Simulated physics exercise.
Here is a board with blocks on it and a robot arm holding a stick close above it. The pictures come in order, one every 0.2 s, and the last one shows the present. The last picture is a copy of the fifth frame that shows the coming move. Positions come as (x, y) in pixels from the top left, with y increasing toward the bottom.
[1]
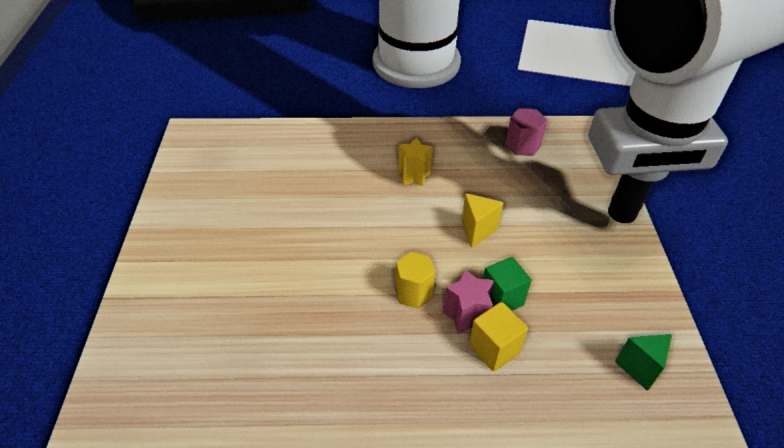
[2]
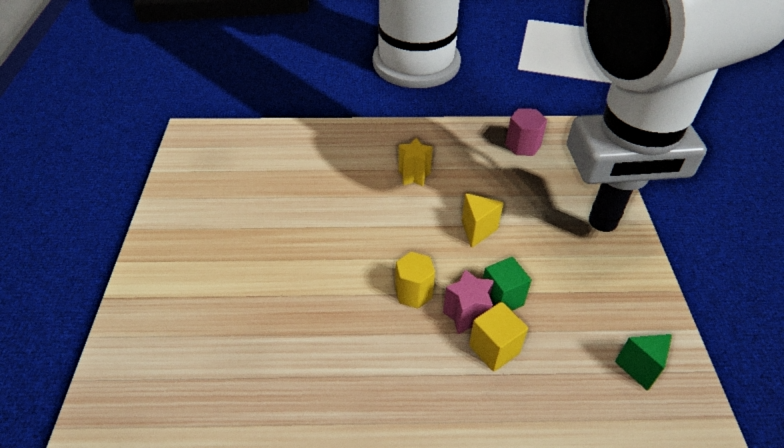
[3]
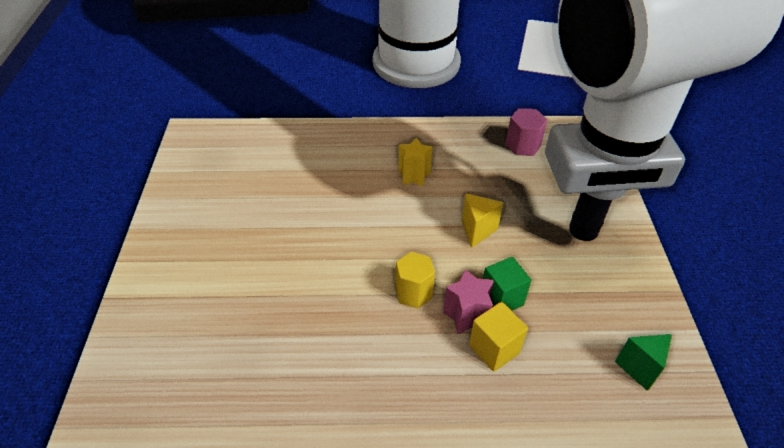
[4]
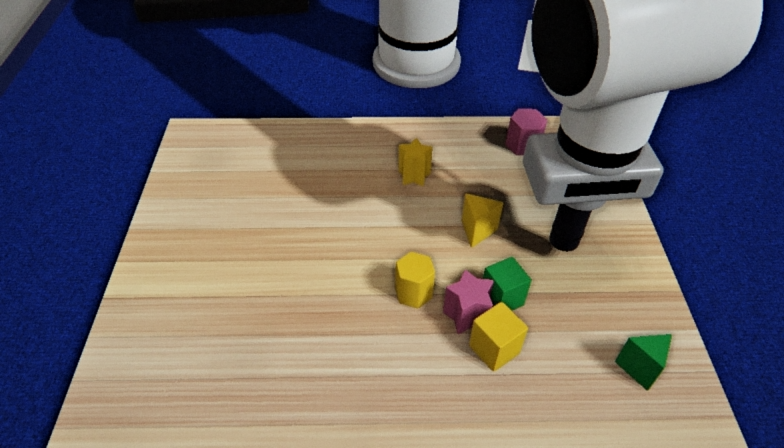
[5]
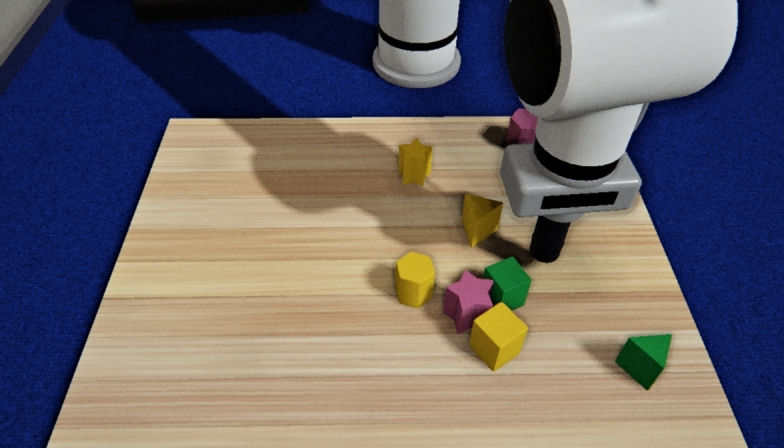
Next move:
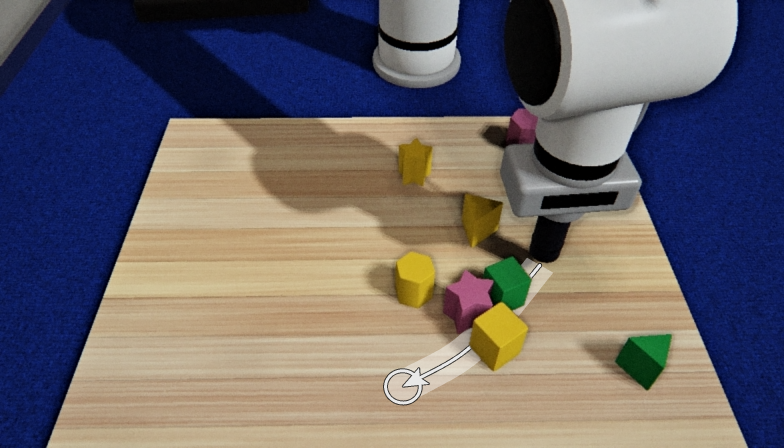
In this clip, a robot arm holding a dark stick moves steadily left and slightly downward above a wooden board, approaching a cluster of green, pink and yellow blocks, while all the blocks on the board stay still.
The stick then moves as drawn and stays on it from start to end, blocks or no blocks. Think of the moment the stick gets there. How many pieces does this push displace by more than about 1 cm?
It should be three or more.
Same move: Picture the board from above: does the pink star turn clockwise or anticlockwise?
It makes a clockwise turn.
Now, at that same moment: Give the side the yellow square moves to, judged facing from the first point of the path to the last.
Facing from start to end, it shifts left.
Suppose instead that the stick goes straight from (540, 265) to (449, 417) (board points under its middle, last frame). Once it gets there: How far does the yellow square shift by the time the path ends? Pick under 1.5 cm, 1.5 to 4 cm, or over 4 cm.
That block covers upwards of 4 cm.
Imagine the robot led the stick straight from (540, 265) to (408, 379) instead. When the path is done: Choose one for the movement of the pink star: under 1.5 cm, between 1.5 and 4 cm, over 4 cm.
The answer here is over 4 cm.
The drawn path runs from (540, 265) through (506, 307) and (464, 352) to (403, 387).
The first path, step by step. One third of the way, stick (508, 296); pink star (447, 304), turned 40° clockwise; yellow square (504, 328); green square (485, 298).
Two thirds of the way, stick (466, 340); pink star (396, 319), turned 75° clockwise; yellow square (507, 345); green square (433, 335), turned 25° clockwise.
At the end, stick (403, 375); yellow six-sided block not moved; pink star (366, 322), turned 140° clockwise; yellow square (507, 345); green square (364, 367), turned 40° clockwise.
